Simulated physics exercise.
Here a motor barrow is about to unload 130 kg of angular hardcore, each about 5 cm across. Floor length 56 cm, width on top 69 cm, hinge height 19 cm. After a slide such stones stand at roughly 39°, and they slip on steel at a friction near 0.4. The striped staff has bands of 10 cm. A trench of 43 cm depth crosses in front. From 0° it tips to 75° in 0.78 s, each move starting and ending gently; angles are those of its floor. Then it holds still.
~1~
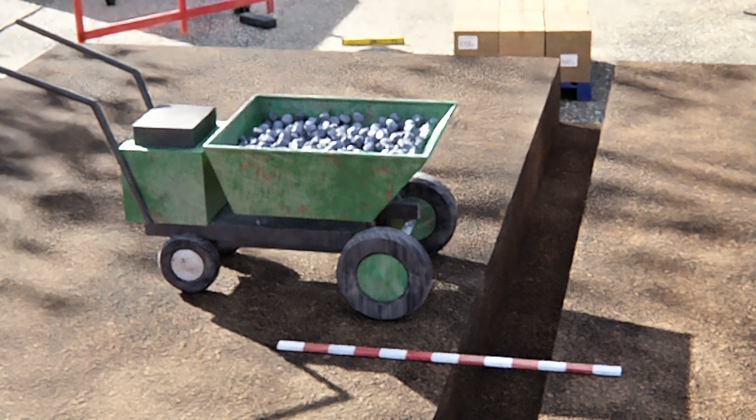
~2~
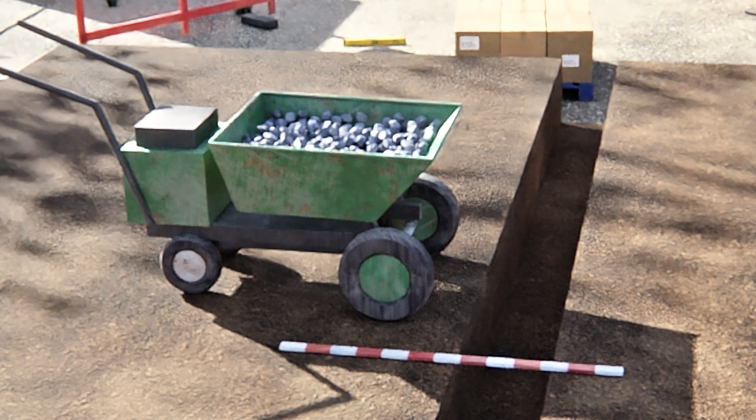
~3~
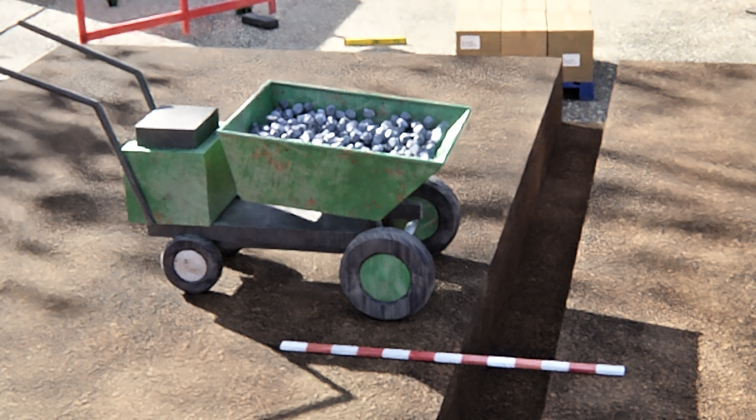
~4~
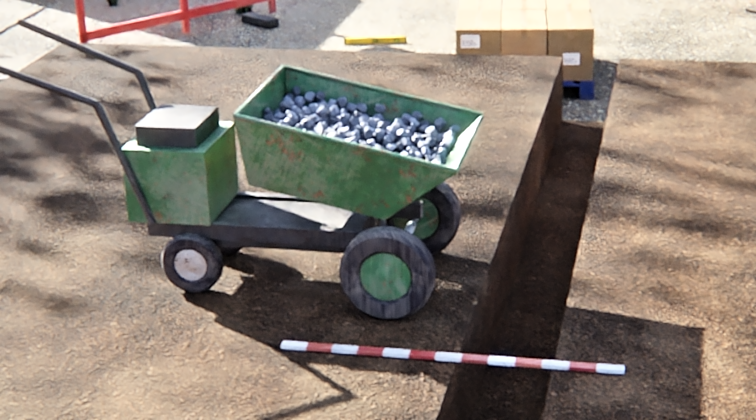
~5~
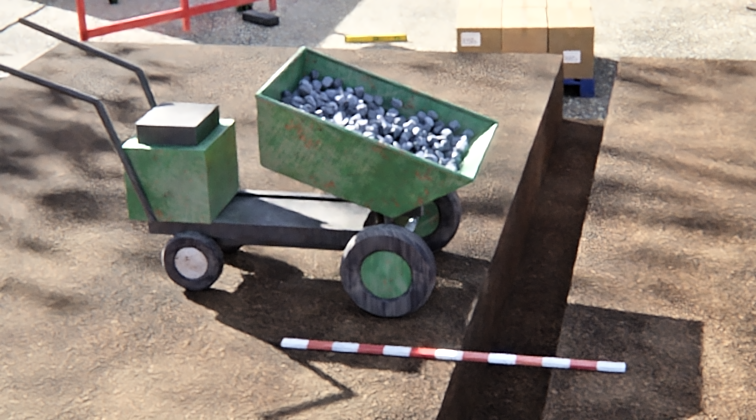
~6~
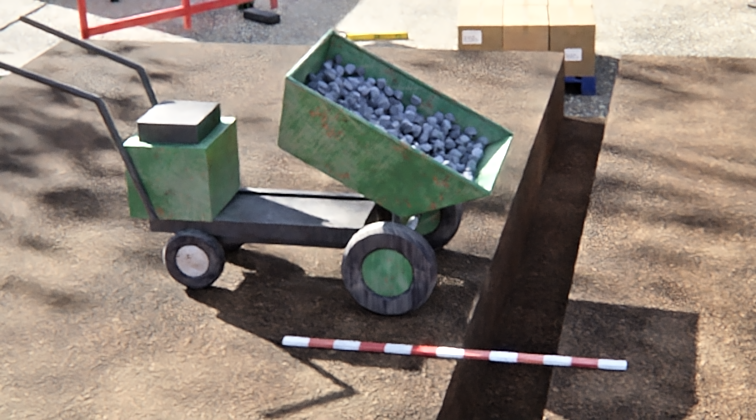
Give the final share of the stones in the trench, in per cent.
Roughly 54 per cent ends in the trench.
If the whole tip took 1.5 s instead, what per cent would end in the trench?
Then about 65 per cent.
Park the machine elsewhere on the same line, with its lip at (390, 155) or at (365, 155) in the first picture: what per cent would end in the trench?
First some 85, then 100 per cent.
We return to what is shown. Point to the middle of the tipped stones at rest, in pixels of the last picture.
Around (563, 345).
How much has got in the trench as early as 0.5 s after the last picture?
About 10 per cent by then.
Then, 0.2 s after the last picture the floor is at 63°, 100 % in the skip; the foremost stones are at (514, 235).
Then, 0.5 s after the last picture the floor is at 75°, 71 % in the skip, 12 % in the trench, 17 % past the trench; the foremost stones are at (620, 300).
Then, 0.9 s after the last picture the floor is at 75°, 20 % in the skip, 31 % in the trench, 48 % past the trench; the foremost stones are past the picture's edge.
Then, 2.9 s after the last picture the floor is at 75°, 0 % in the skip, 54 % in the trench, 46 % past the trench; the foremost stones are past the picture's edge.
